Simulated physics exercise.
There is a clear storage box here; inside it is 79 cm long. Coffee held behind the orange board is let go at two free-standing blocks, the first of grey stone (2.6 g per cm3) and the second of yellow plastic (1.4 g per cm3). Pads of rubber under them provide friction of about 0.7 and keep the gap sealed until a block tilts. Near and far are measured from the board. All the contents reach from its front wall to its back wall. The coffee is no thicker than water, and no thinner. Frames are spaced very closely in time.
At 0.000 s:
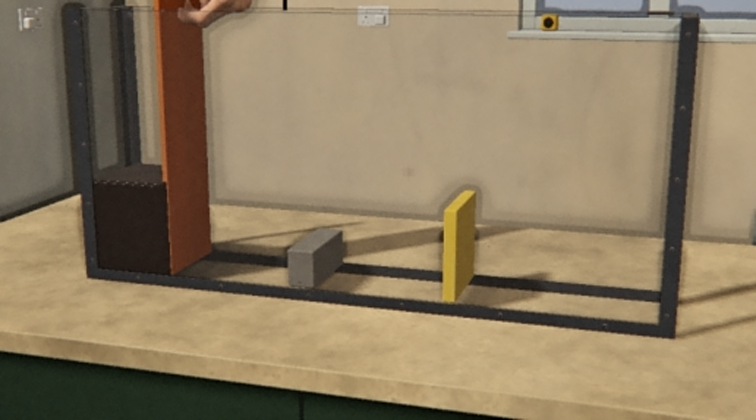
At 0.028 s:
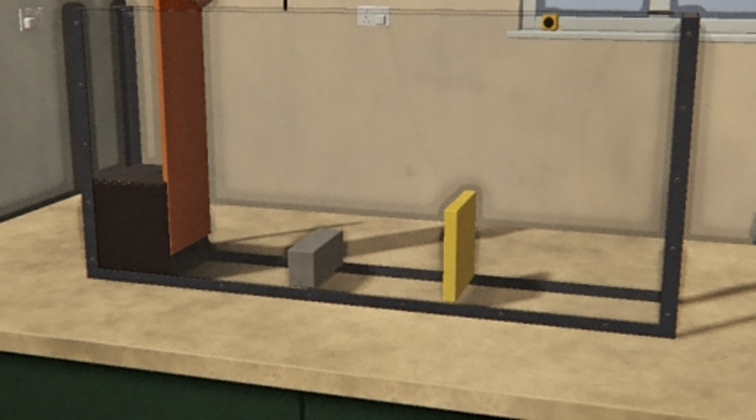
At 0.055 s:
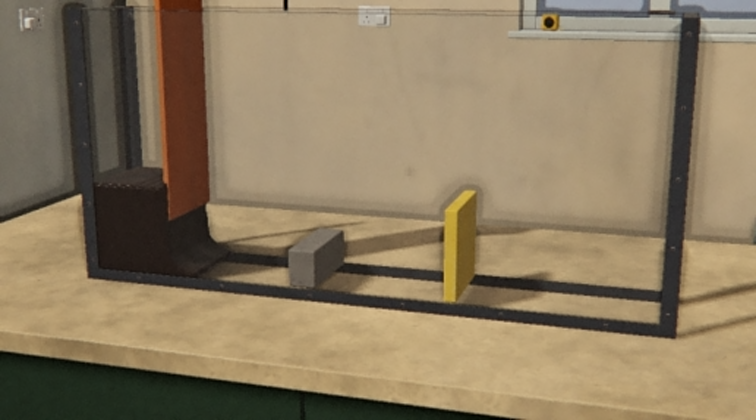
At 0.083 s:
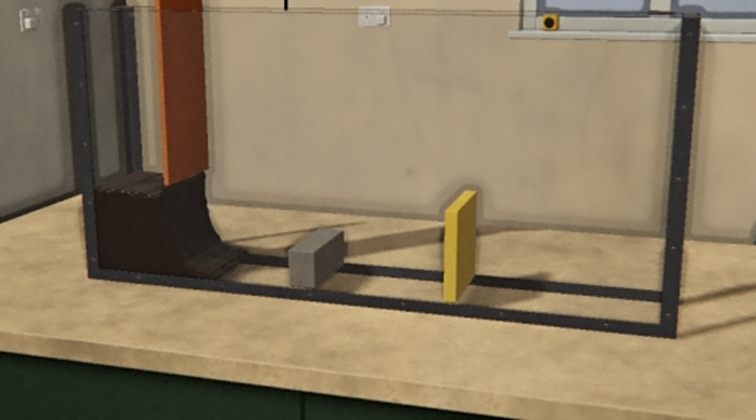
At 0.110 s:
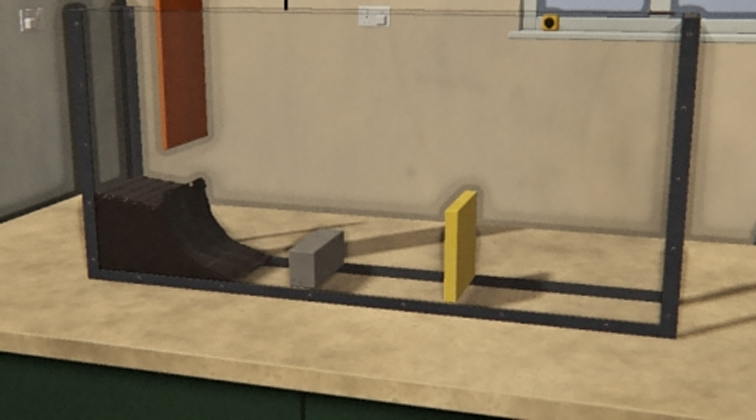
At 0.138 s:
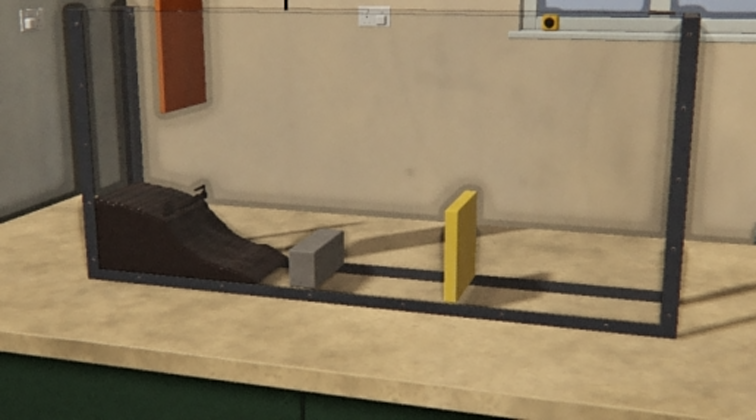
An orange board was pulled straight up inside a clear box, with a hand briefly visible at its top, and dark liquid slumped and spread right along the floor toward a grey block and yellow slab.
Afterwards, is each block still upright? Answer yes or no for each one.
Near one - yes, far one - no.
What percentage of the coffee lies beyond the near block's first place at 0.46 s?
Roughly 20 per cent of it.
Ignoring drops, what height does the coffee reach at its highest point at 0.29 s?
Roughly 14.5 cm up.
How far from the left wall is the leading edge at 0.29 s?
About 32 cm.
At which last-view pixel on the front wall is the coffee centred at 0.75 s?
Centre of mass, last view: Approx. (255, 269).
By 0.29 s the front has run 31 cm from the left wall, the near block is upright and the far block is upright.
By 0.46 s the near block is upright and the far block is upright.
By 0.75 s the near block is upright and the far block leans 7°.
At rest the near block is upright and the far block lies flat; 3 per cent of the coffee is past where the far block first stood.
